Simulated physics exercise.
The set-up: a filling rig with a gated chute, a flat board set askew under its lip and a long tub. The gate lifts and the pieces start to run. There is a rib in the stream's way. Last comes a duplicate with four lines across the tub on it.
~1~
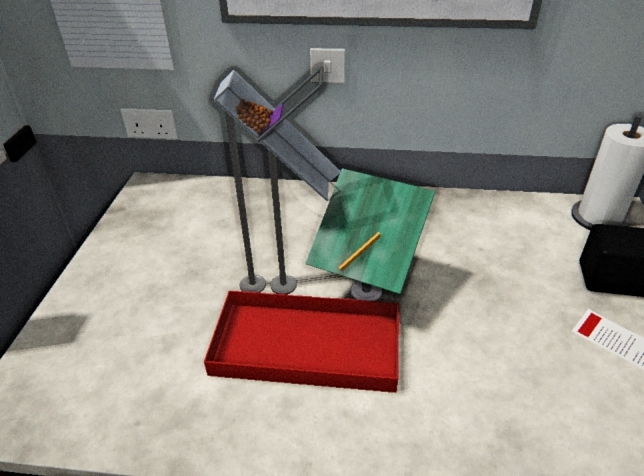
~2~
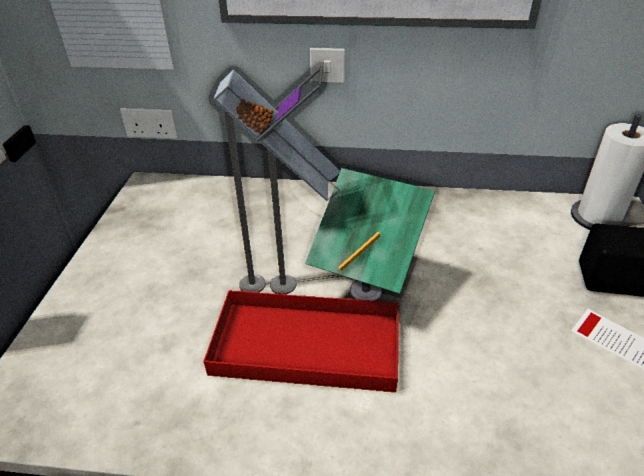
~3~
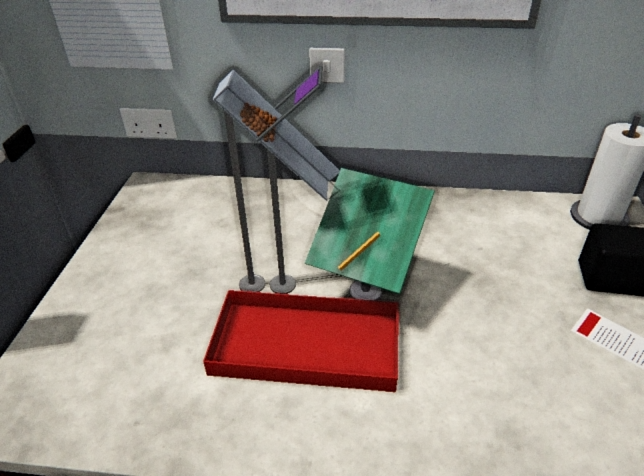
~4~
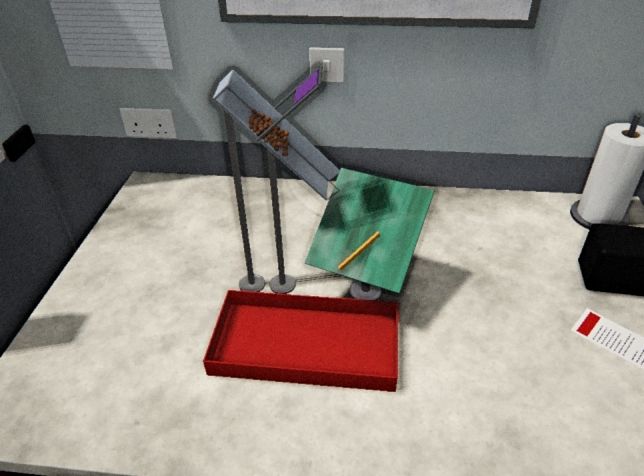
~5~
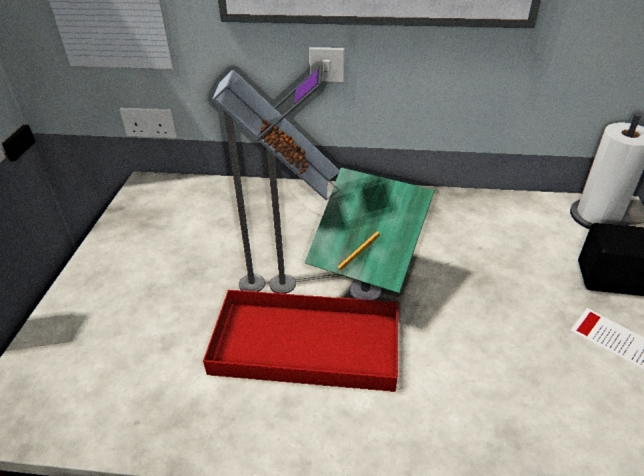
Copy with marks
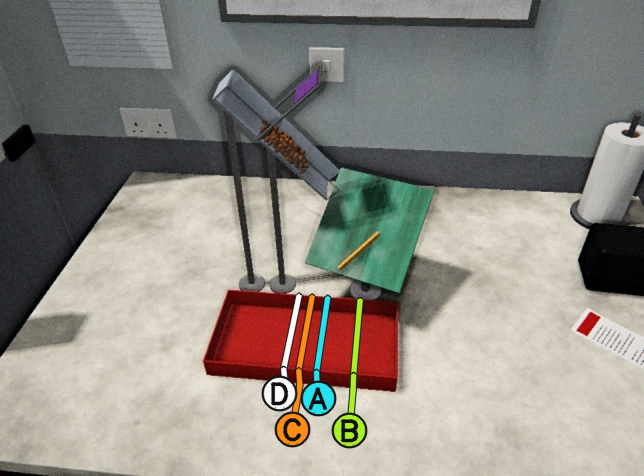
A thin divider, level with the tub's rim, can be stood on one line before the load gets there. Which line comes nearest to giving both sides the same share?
Line C.
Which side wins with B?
The left side.
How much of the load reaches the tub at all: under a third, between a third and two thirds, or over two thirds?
Over two thirds.
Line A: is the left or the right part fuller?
More lands on the left.
On the marked copy, line A crosses the front rim at (316, 370); line B crosses the front rim at (353, 374); line C crosses the front rim at (298, 369); line D crosses the front rim at (283, 368).
If A is chosen, of what is caught, the bulk on the left of the divider, a small share on the right.
If B is chosen, of what is caught, all but a few on the left of the divider, a small share on the right.
If C is chosen, of what is caught, close to half on the left of the divider, close to half on the right.
If D is chosen, of what is caught, a small share on the left of the divider, all but a few on the right.
